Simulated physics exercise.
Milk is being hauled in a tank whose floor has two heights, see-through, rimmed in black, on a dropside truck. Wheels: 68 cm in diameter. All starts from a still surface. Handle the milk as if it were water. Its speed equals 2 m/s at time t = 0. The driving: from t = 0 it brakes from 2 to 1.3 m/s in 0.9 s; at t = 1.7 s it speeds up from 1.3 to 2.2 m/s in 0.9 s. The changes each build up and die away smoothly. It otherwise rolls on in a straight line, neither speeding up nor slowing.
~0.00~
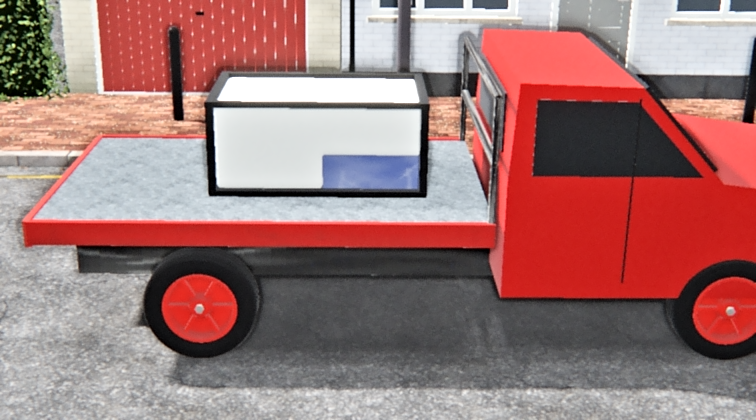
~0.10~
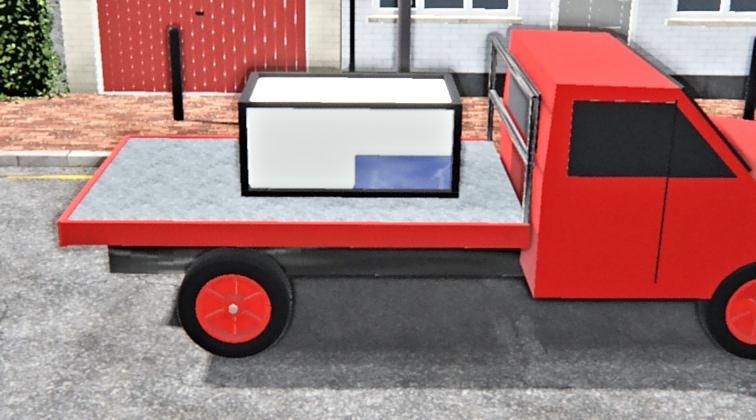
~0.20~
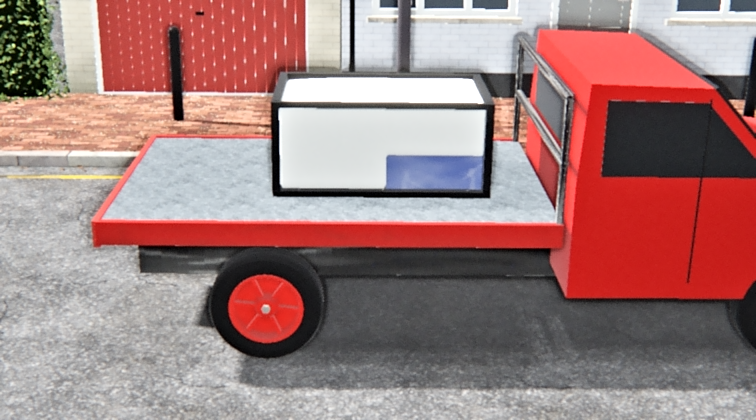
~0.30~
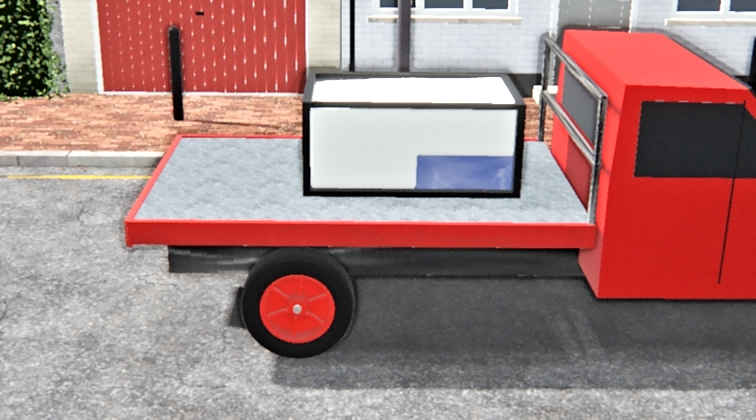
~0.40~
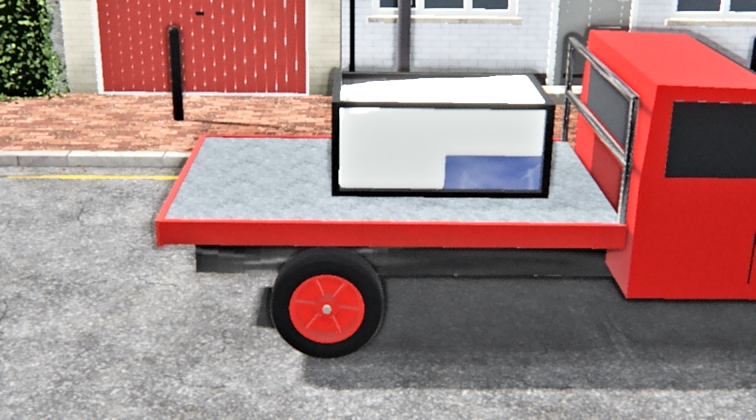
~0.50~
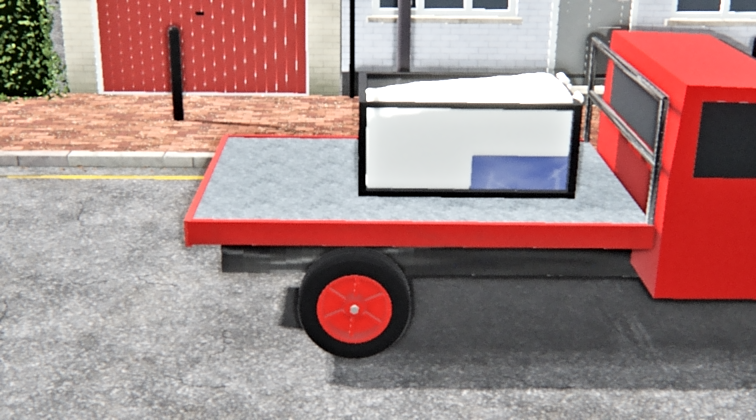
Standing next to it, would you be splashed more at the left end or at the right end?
At the right end.
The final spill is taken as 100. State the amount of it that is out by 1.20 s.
Near 50 in a hundred.
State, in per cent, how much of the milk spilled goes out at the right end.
Near 50 per cent of the spill.
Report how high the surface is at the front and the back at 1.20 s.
About 52 cm at the front, 52 cm at the back.
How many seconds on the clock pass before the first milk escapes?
Around 0.8 seconds.
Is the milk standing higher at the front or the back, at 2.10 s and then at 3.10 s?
Earlier it favours the rear side, later the forward side.
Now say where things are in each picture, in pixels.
In the first picture, the milk reaches (404, 82) at the front end; it reaches (239, 80) at the back end; no slope yet; edge of the step at (371, 156); the front is on the right, levels are read along the far wall; a wheel hub at (198, 312).
In the second picture, the milk reaches (434, 83) at the front end; it reaches (269, 81) at the back end; no slope yet.
In the third picture, the milk reaches (463, 83) at the front end; it reaches (298, 81) at the back end; hardly any slope.
In the fourth picture, the milk reaches (491, 81) at the front end; it reaches (326, 82) at the back end; hardly any slope.
In the fifth picture, the milk reaches (518, 76) at the front end; it reaches (353, 87) at the back end; it is heaped 5° towards the right end.
In the sixth picture, the milk reaches (542, 75) at the front end; it reaches (377, 92) at the back end; it is heaped 7° towards the right end; a wheel hub at (354, 313).
Then, 1.20 s in, it stands 52 cm high behind and 53 cm in front; 3 per cent has gone over the right end, a little elsewhere.
Then, 2.10 s in, it stands 54 cm high behind and 49 cm in front; 4 per cent has gone over the right end, a little elsewhere.
Then, 3.10 s in, it stands 50 cm high behind and 55 cm in front; 6 per cent has gone over the right end and the left end, a little elsewhere.
Then, 5.59 s in, 7 per cent has gone over the right end and the left end, a little elsewhere; the right end has passed 3 per cent and the left end 2.
